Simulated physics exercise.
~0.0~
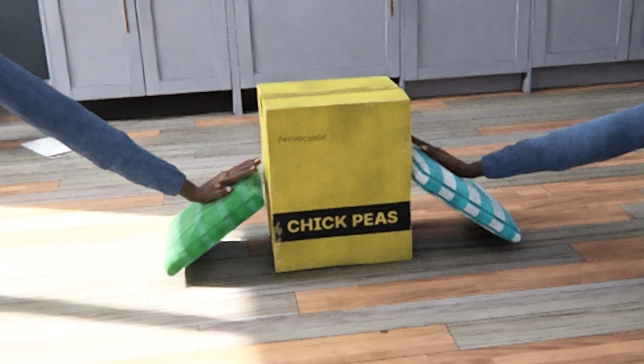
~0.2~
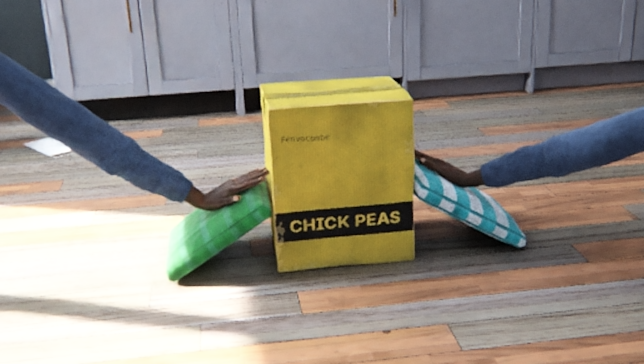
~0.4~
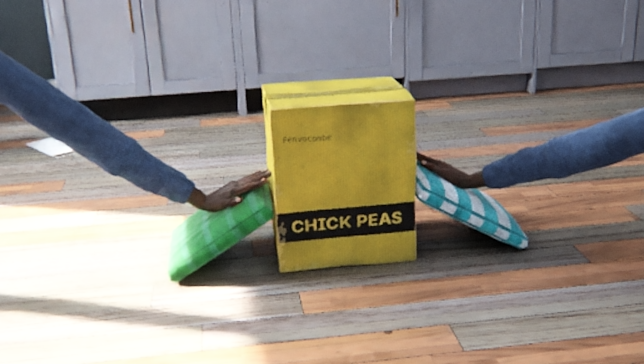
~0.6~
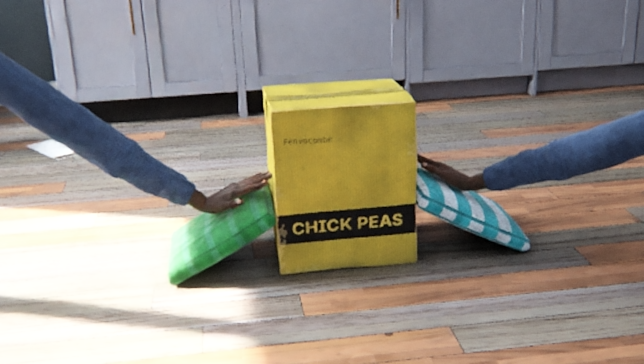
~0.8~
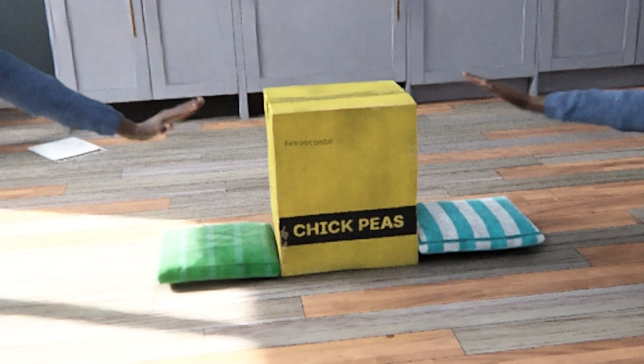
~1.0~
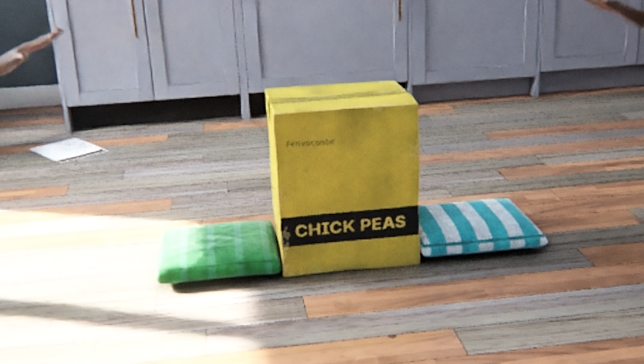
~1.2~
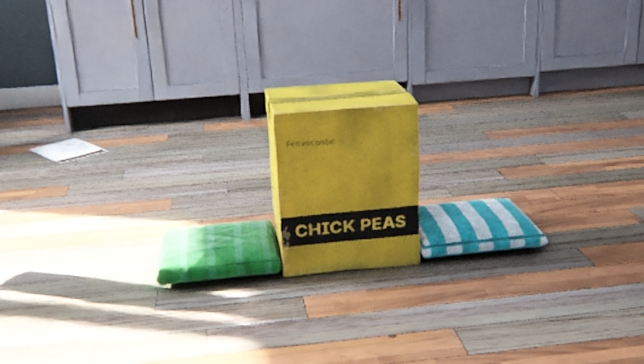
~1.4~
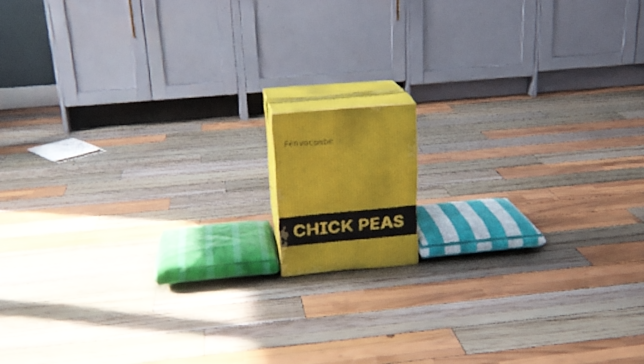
On a wooden floor, two hands held a green cushion and a turquoise striped pillow leaning against opposite sides of a yellow chick peas box, then let go and drew away, and both dropped down and lay flat beside it.
